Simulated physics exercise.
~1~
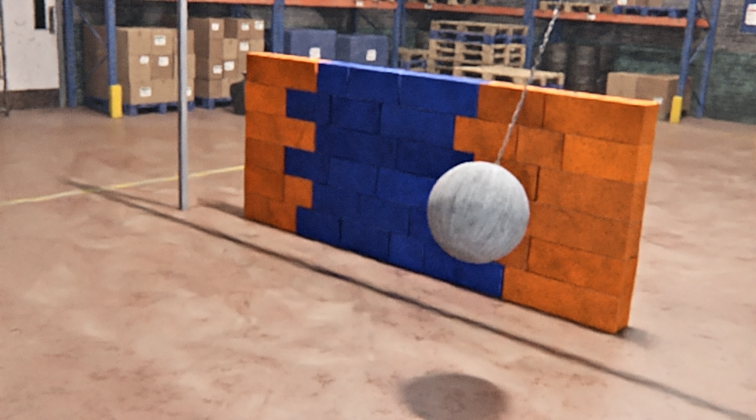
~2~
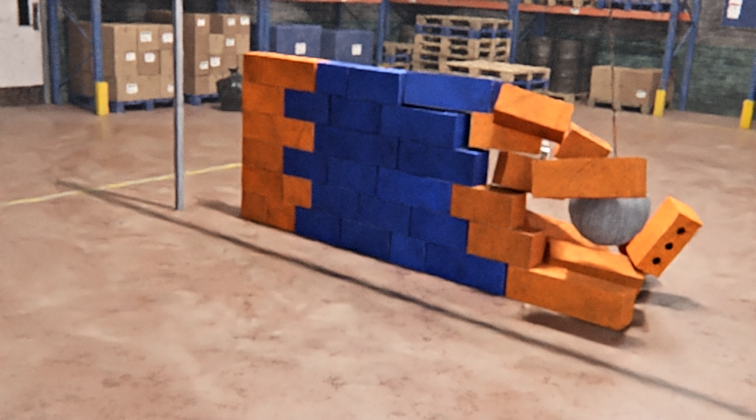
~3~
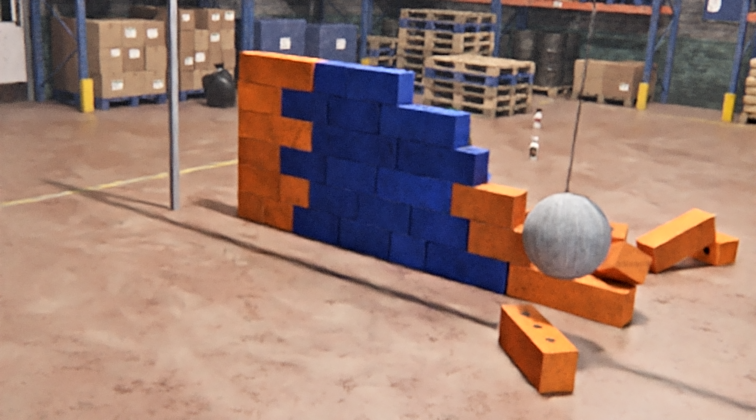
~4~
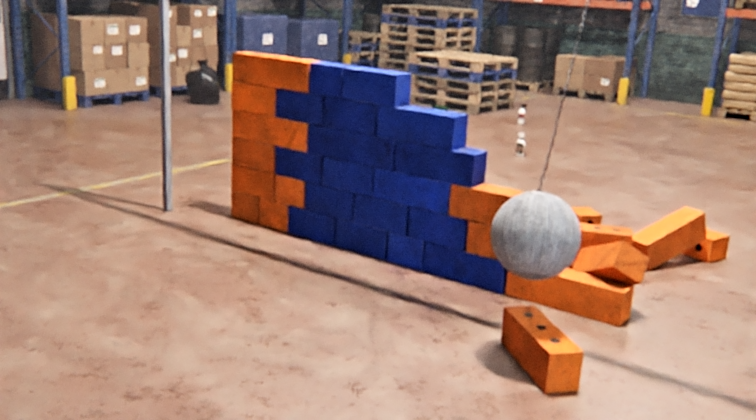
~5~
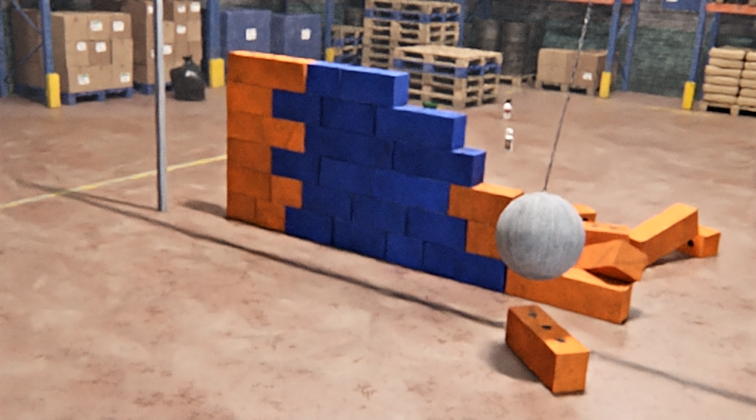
We see a grey ball on a line swing into the right end of a wall of orange and blue blocks, knocking mostly orange blocks loose; they tumble to the floor while the ball swings back, leaving the left and middle standing with a stepped edge.
